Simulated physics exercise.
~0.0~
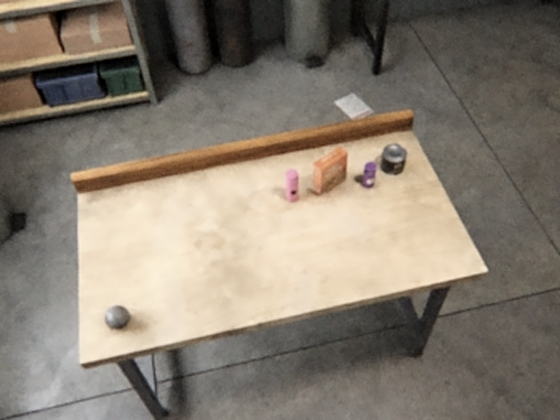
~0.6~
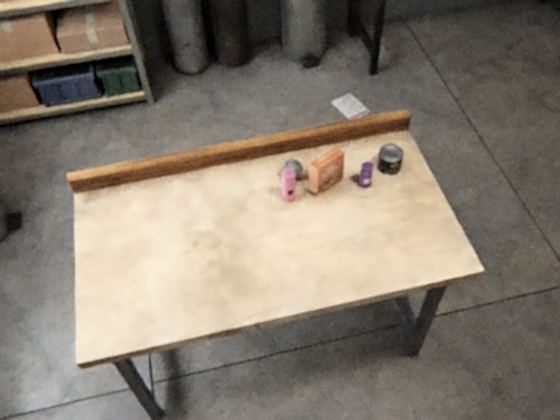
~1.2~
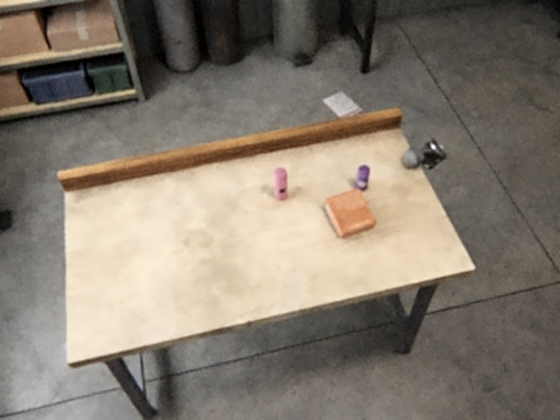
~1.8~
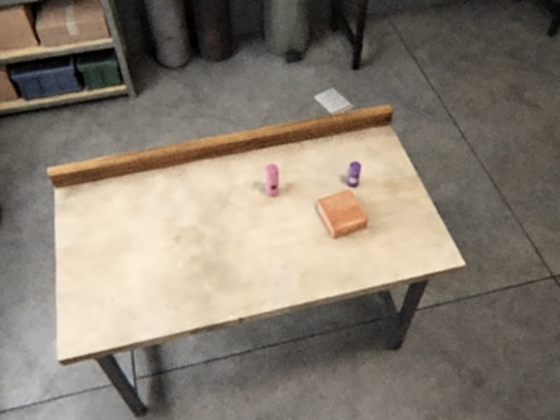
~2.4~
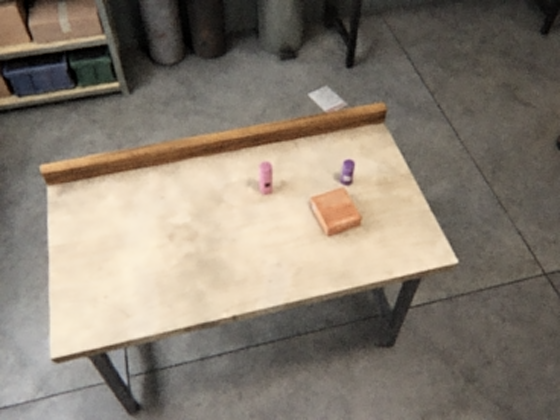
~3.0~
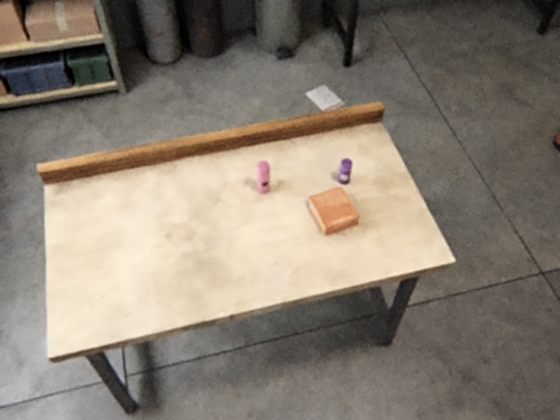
In a workshop with a grey concrete floor, a pale wooden table with a raised strip along its far edge is seen from above. A grey ball sits near the left front corner, while a pink shaker, an upright orange packet, a purple shaker and a dark tin stand toward the far right. The ball travels across to the packet, which ends up on its side nearer the front. Ball and tin go over the right edge and drop out of sight. The packet stays lying flat, with both shakers still standing behind it.
